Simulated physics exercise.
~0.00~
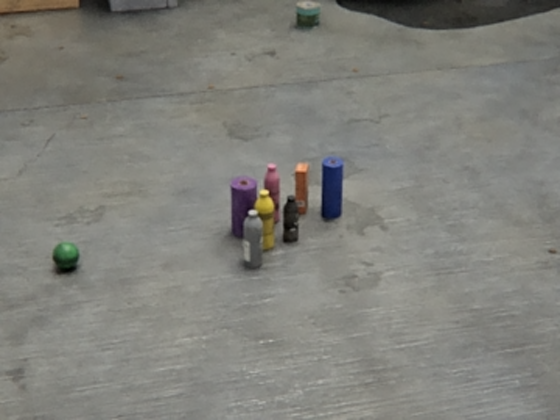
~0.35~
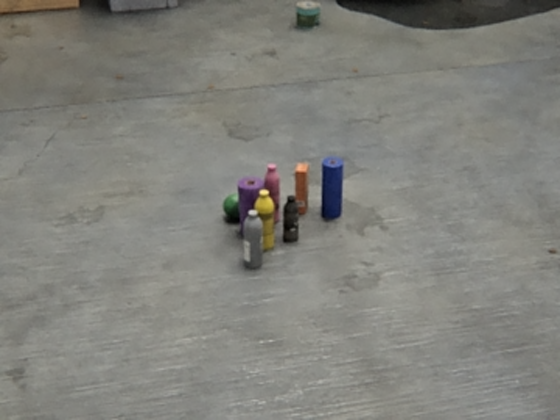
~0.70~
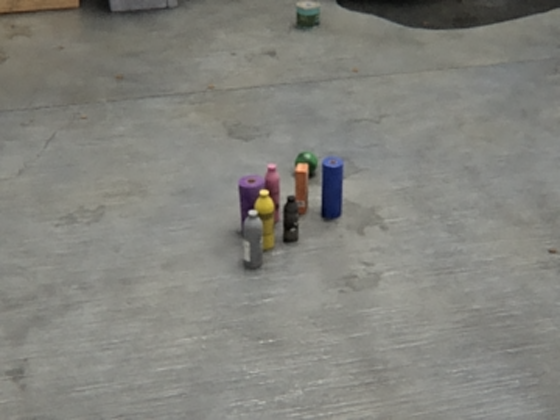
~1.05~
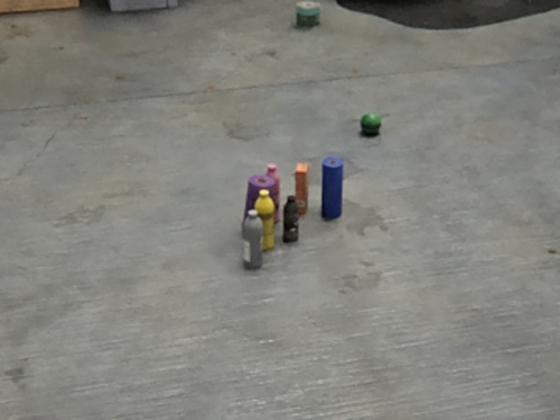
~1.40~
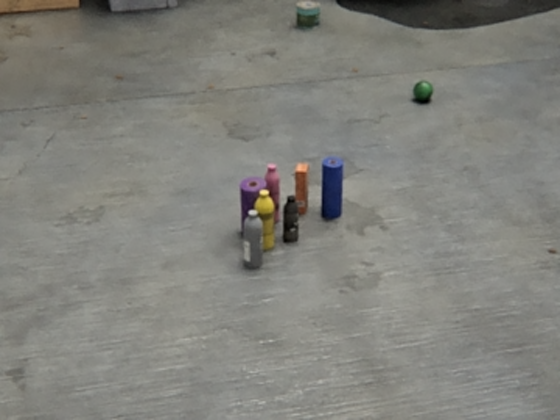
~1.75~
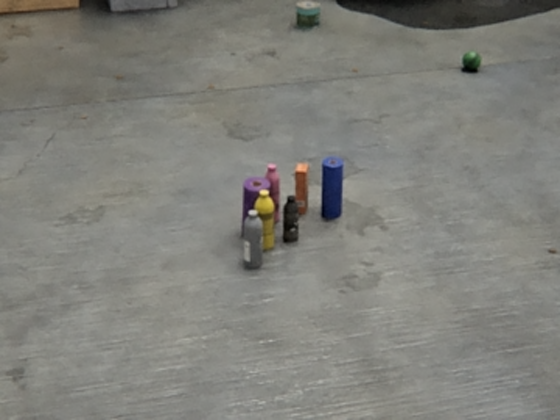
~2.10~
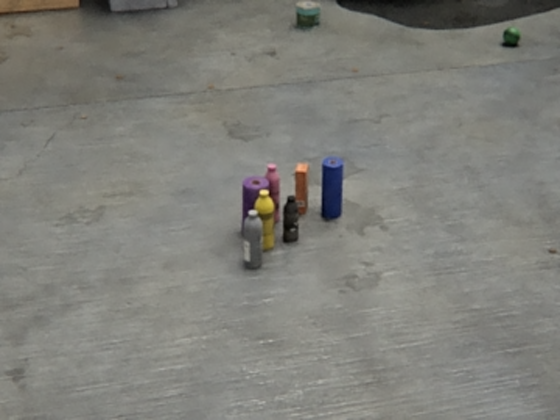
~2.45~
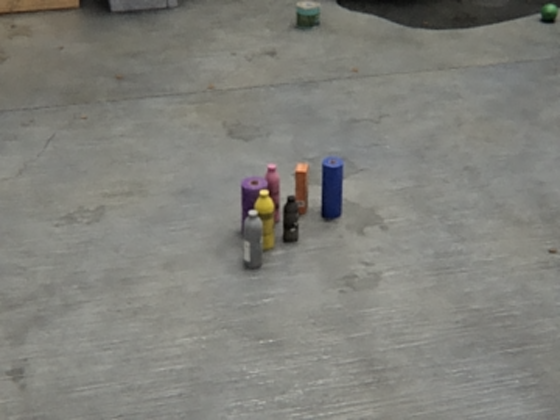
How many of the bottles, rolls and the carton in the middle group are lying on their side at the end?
None of them are lying down. The purple roll shifts and leans for a moment, but all seven things are upright at the end.
